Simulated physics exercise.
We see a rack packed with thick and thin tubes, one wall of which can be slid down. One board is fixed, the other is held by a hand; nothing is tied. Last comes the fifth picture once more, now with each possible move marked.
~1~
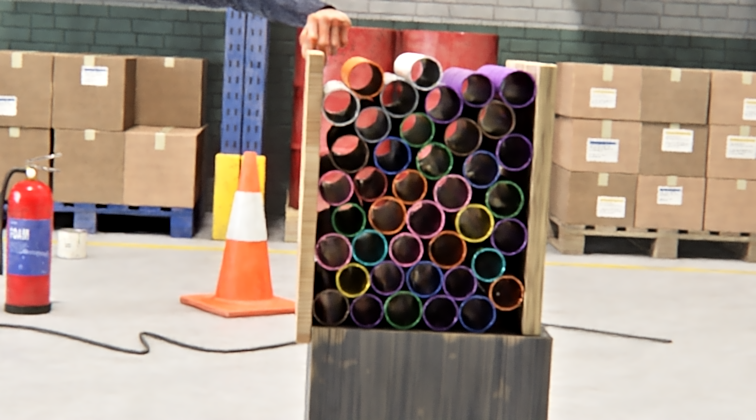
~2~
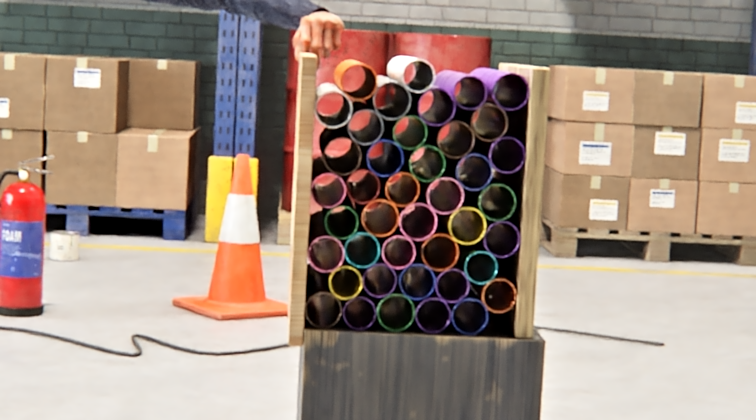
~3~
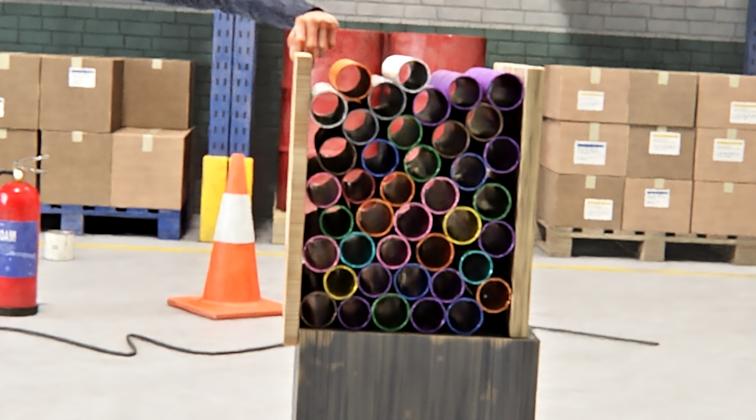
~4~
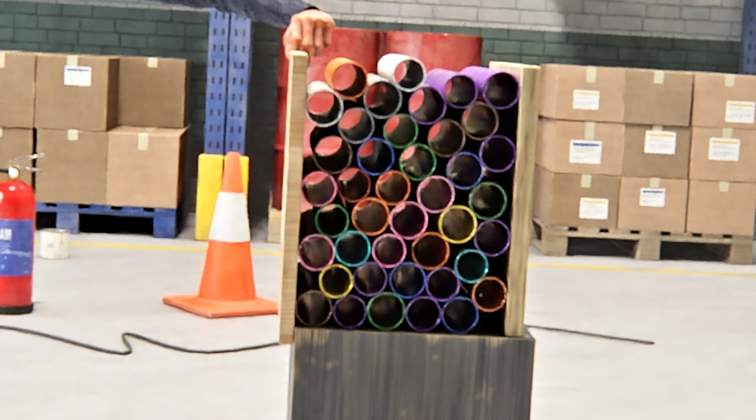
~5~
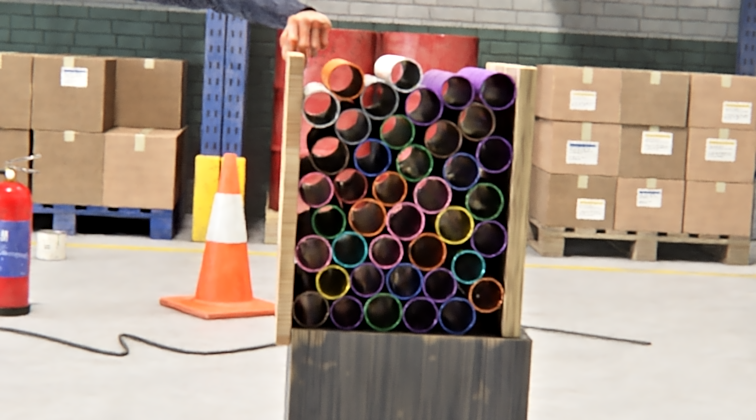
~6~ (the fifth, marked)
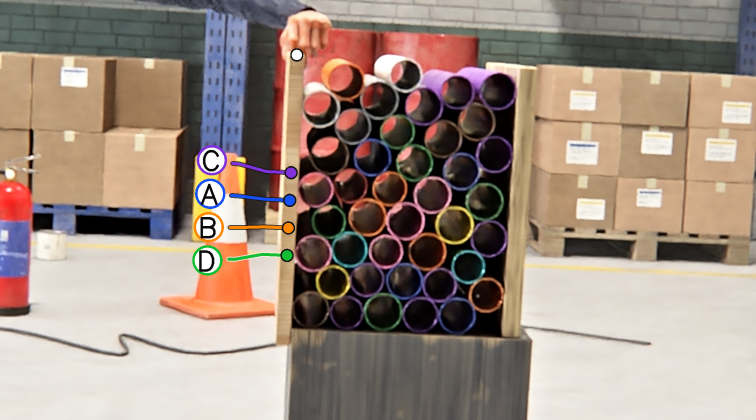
In a warehouse, a hand holds the side board of a rack of colourful tubes as the view shifts slightly, the stack staying still.
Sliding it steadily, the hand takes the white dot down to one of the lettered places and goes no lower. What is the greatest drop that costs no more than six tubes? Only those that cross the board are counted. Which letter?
Lower it to A and no more.
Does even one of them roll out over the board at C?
At C: Yes.
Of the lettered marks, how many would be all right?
Two of them.
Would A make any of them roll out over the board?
Yes, at A.
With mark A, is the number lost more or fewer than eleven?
At A, fewer than eleven.
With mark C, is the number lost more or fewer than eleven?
At C, fewer than eleven.
On the marked copy, A at (290, 201); B at (288, 228); C at (291, 173); D at (287, 255); the white dot at (297, 55).
Following A. Soon after the start, top of the board (301, 129).
Later, top of the board (297, 200).
In the end, top of the board (297, 200), four out over the board.
As for the rest, B more than six out over the board; C two out over the board; D more than six out over the board.
